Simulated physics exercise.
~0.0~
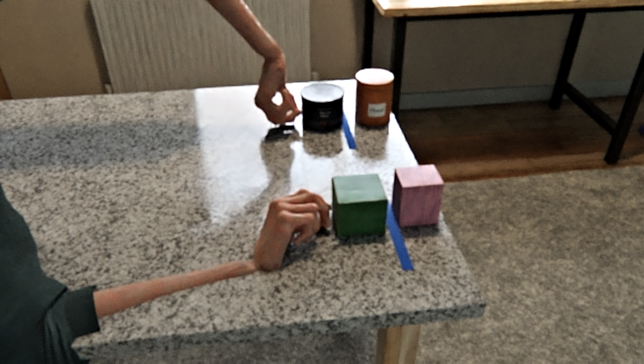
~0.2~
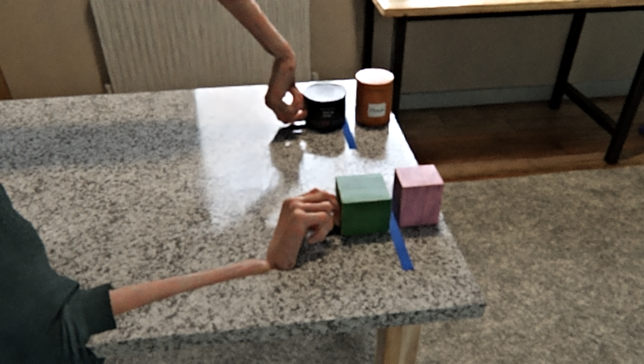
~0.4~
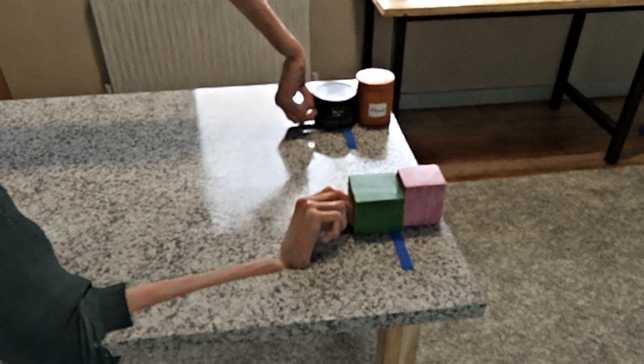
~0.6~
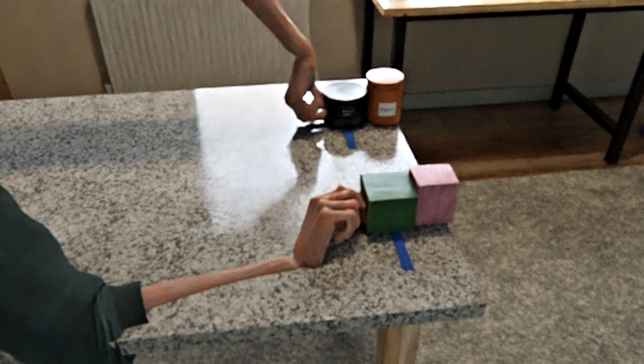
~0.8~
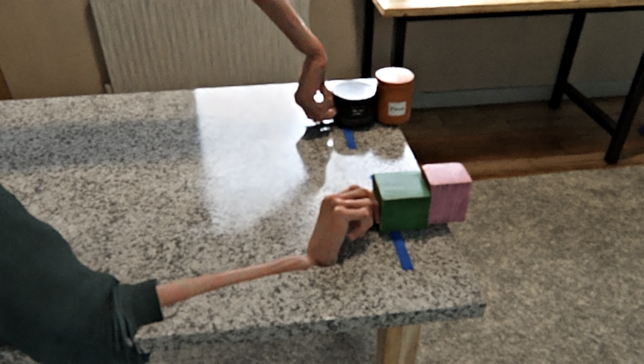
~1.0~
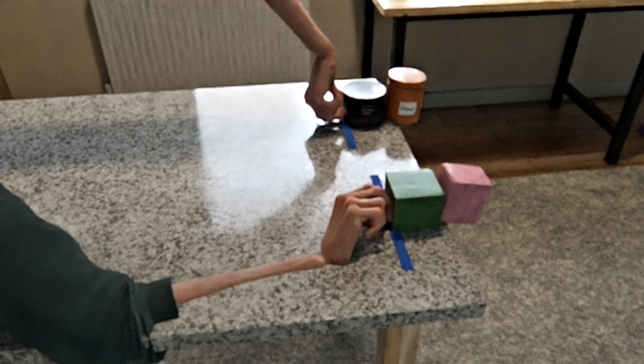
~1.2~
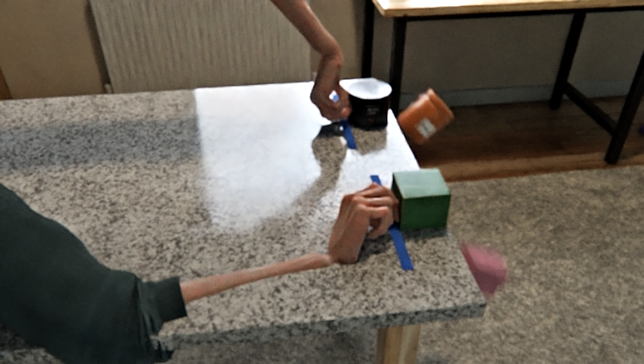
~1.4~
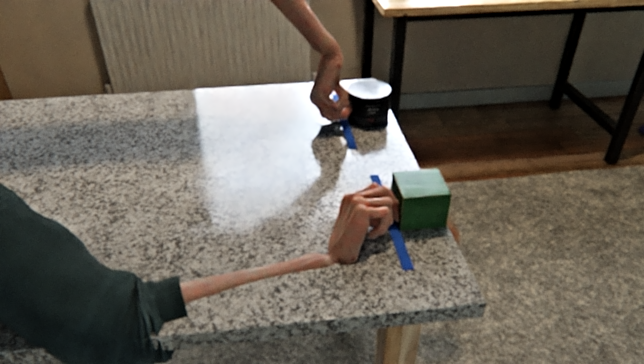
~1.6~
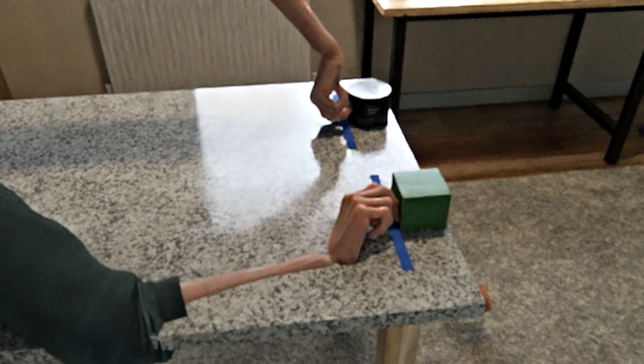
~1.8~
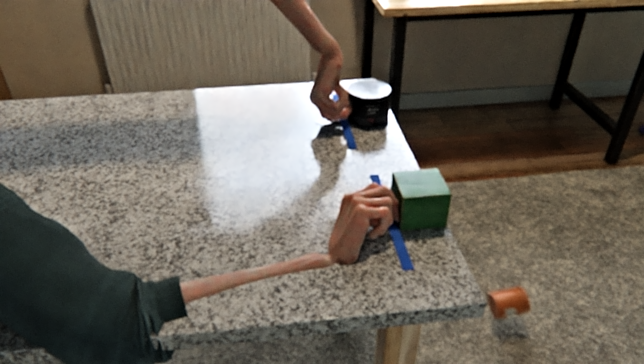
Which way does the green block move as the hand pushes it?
The green block slides to the right, toward the end of the table.
Two hands slowly pushed a green block and a black tub to the right along a speckled table, shoving a pink block and an orange jar ahead of them until both tumbled off the edge, while the green block and tub stayed on top.
